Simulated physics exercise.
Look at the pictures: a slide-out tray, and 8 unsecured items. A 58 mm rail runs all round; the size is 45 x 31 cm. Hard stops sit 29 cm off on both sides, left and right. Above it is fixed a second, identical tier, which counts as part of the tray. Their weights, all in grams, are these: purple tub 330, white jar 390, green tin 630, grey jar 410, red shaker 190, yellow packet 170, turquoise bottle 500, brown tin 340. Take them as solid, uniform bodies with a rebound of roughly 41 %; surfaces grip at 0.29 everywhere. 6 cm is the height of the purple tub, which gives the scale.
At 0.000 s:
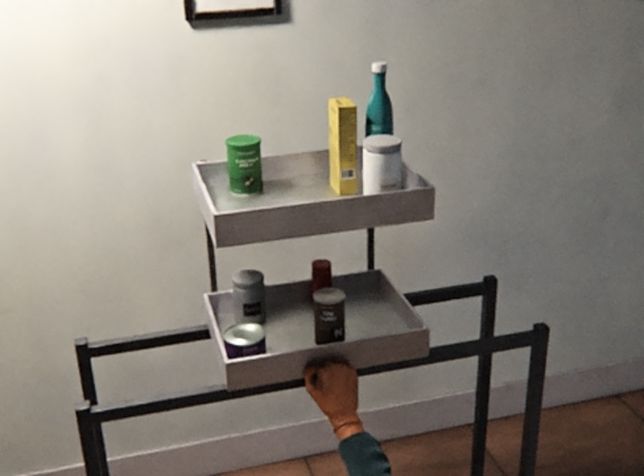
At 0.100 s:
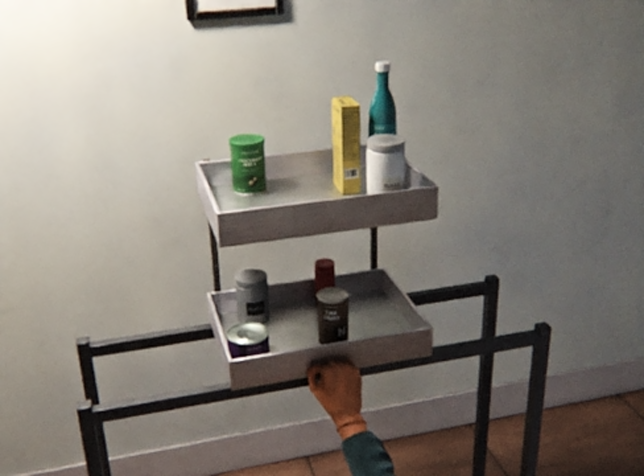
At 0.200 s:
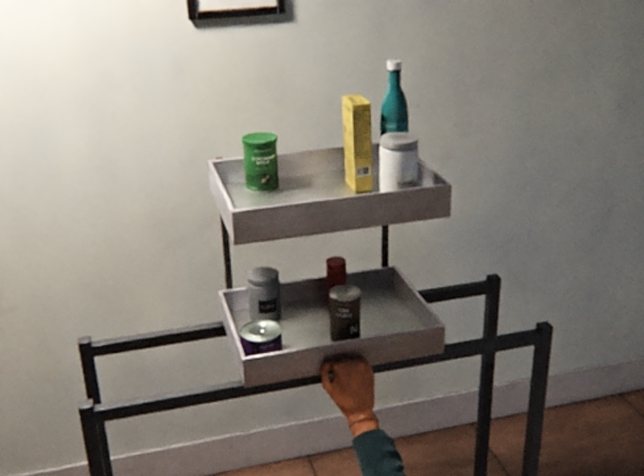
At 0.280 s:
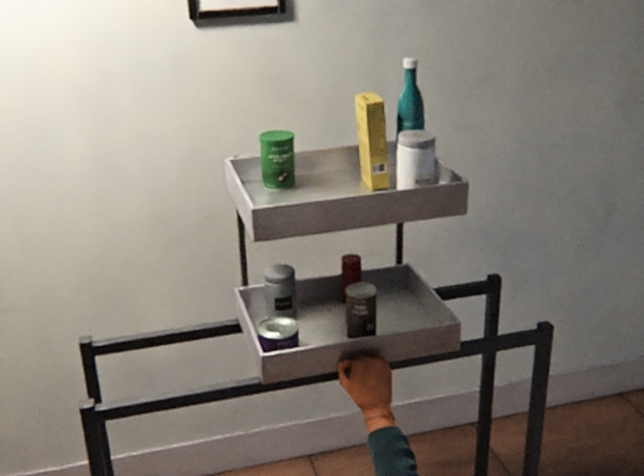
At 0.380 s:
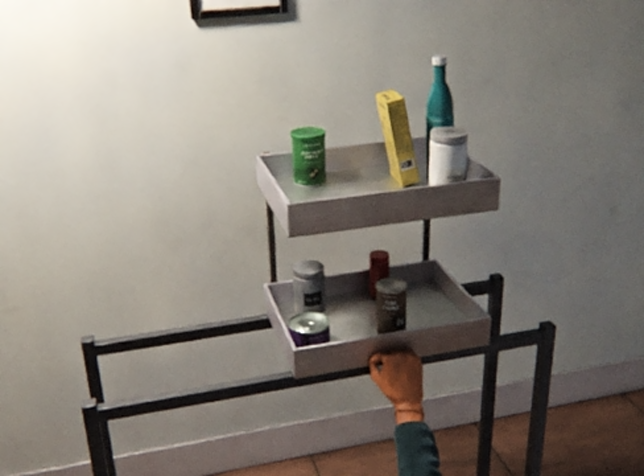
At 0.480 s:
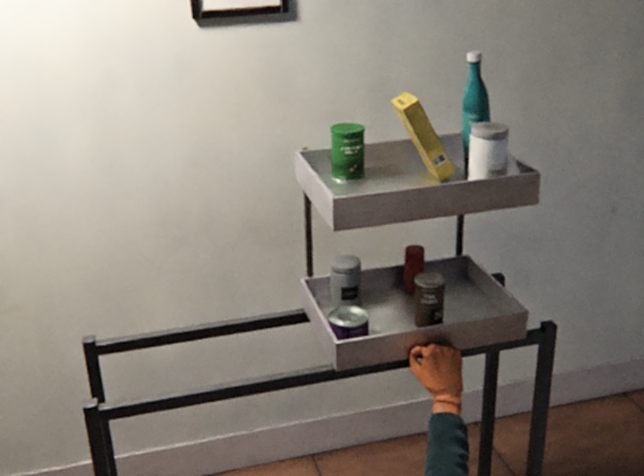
A hand pushing a two-tier grey tray of containers rightward along dark rails, the tall yellow packet on top tilting left.
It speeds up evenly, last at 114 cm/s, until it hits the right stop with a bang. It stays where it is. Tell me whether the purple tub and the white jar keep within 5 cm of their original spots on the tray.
My prediction: Purple tub: Displaced. White jar: In place.
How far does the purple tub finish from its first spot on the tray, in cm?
The shift is close to 21 cm.
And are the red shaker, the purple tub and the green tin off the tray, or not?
Outcome: The red shaker remains on its support; the purple tub remains on its support; the green tin remains on its support.
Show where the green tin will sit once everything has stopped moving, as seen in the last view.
About (432, 142).
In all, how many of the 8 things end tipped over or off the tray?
Altogether, 2.
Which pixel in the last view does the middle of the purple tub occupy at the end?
It comes to a stop close to (457, 310).
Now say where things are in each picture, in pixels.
In the first picture, tray midway; purple tub (245, 345); white jar (382, 175).
In the second picture, tray midway; red shaker (325, 284); yellow packet (346, 145).
In the third picture, tray has slid 3 cm right; brown tin (345, 316).
In the fourth picture, tray has slid 7 cm right; yellow packet (372, 141) tilted 4°; green tin (278, 160).
In the fifth picture, tray has slid 14 cm right; yellow packet (398, 138) tilted 11°; red shaker (379, 275).
In the sixth picture, tray has slid 23 cm right; purple tub (349, 327); white jar (488, 160).
By 0.68 s, tray has slid 29 cm right; turquoise bottle now off the tray; purple tub 13 cm from its spot near (425, 315); white jar 3 cm from its spot near (524, 155).
By 0.98 s, tray has slid 29 cm right; purple tub 21 cm from its spot near (457, 310); white jar 2 cm from its spot near (522, 156); yellow packet on its side.
When it is over (1.6 s), off the tray, turquoise bottle; lying over on the tray, yellow packet; not toppled but over 5 cm from the start, purple tub, green tin, grey jar, red shaker and brown tin; white jar within 5 cm of the start. End places, in pixels of the last picture, purple tub near (457, 310), white jar near (522, 156).
